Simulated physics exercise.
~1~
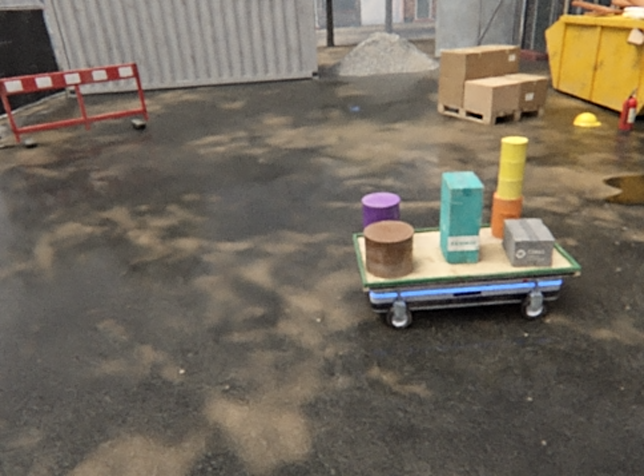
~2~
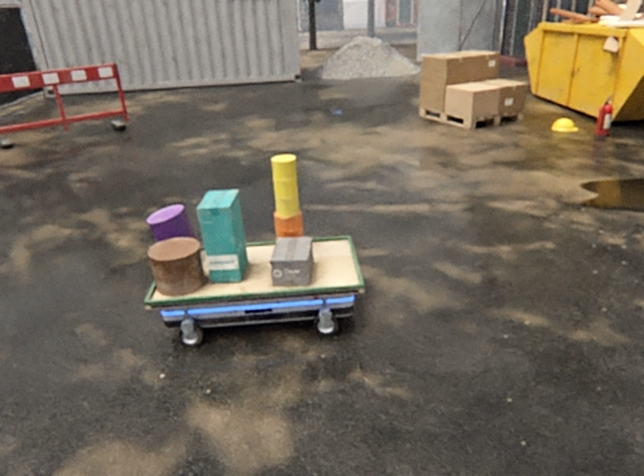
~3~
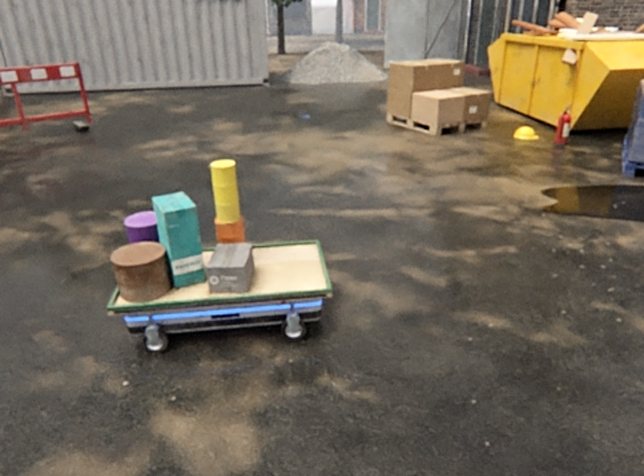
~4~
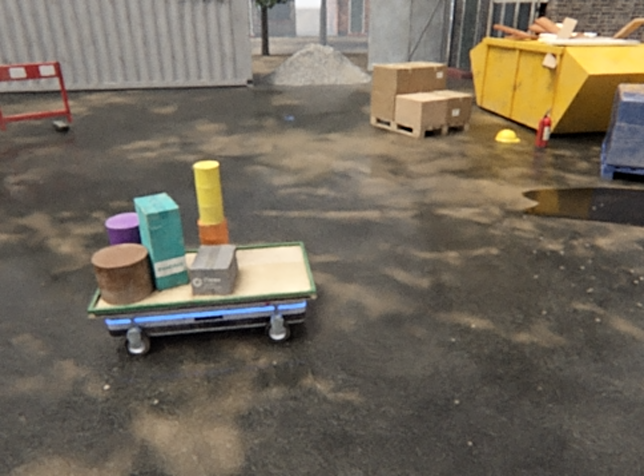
The video shows a flat cart carrying a turquoise box, grey parcel, brown and purple pails, and a yellow canister atop an orange one, rolling left across a yard and stopping. The load slides toward the left end, the purple pail tilting briefly, and everything ends upright and bunched together.
